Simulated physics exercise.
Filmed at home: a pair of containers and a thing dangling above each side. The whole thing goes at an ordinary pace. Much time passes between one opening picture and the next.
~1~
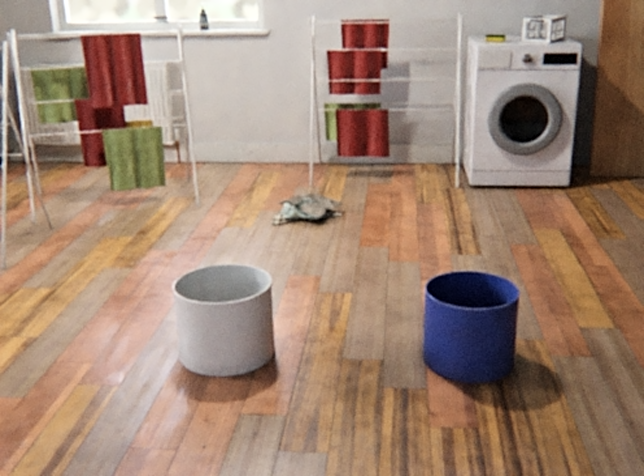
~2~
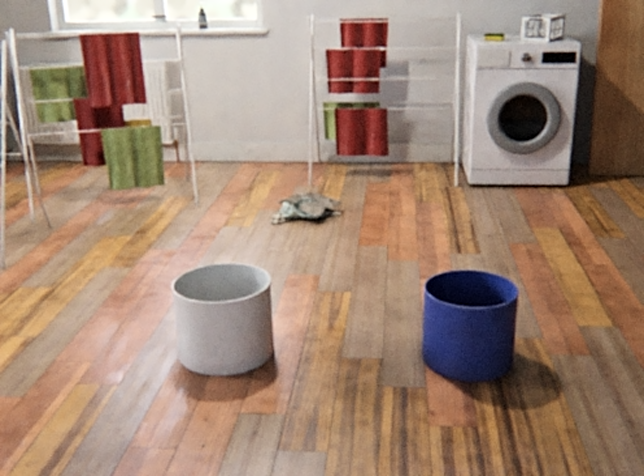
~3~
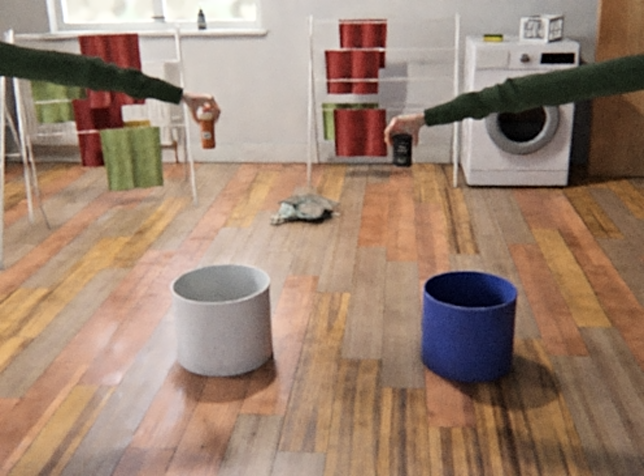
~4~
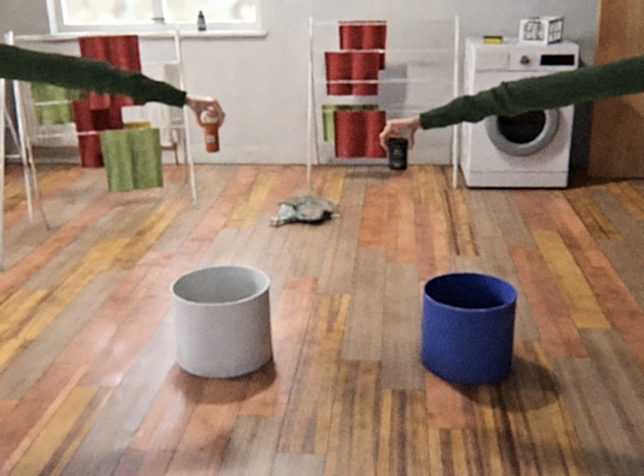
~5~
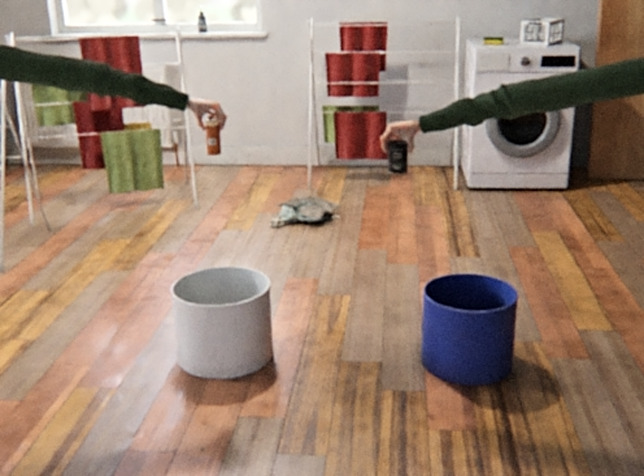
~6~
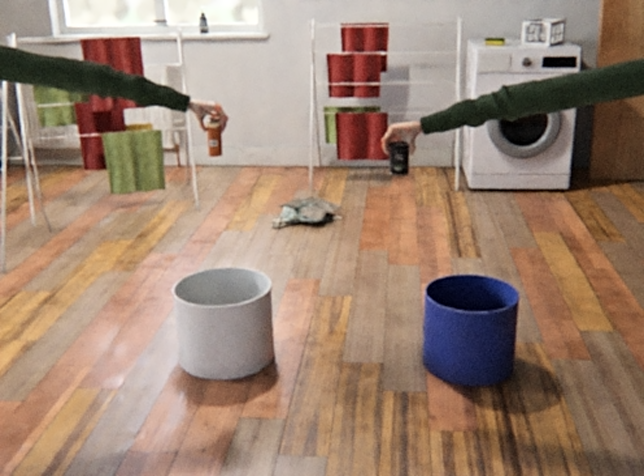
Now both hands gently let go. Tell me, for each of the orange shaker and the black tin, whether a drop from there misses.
The orange shaker makes it in; the black tin does not make it in.
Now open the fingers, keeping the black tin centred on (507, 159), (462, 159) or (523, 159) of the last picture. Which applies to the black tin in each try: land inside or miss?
In, In, In.
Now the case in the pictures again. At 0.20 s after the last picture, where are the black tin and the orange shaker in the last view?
(399, 196) and (217, 176).
Then, 0.20 s later than the last frame, orange shaker dropping near (217, 176); black tin dropping near (399, 196).
Then, 0.34 s later than the last frame, orange shaker dropping near (223, 264); black tin dropping near (397, 285).
When it is over, the orange shaker drops into the container, near (229, 339); the black tin ends up outside, near (396, 348).
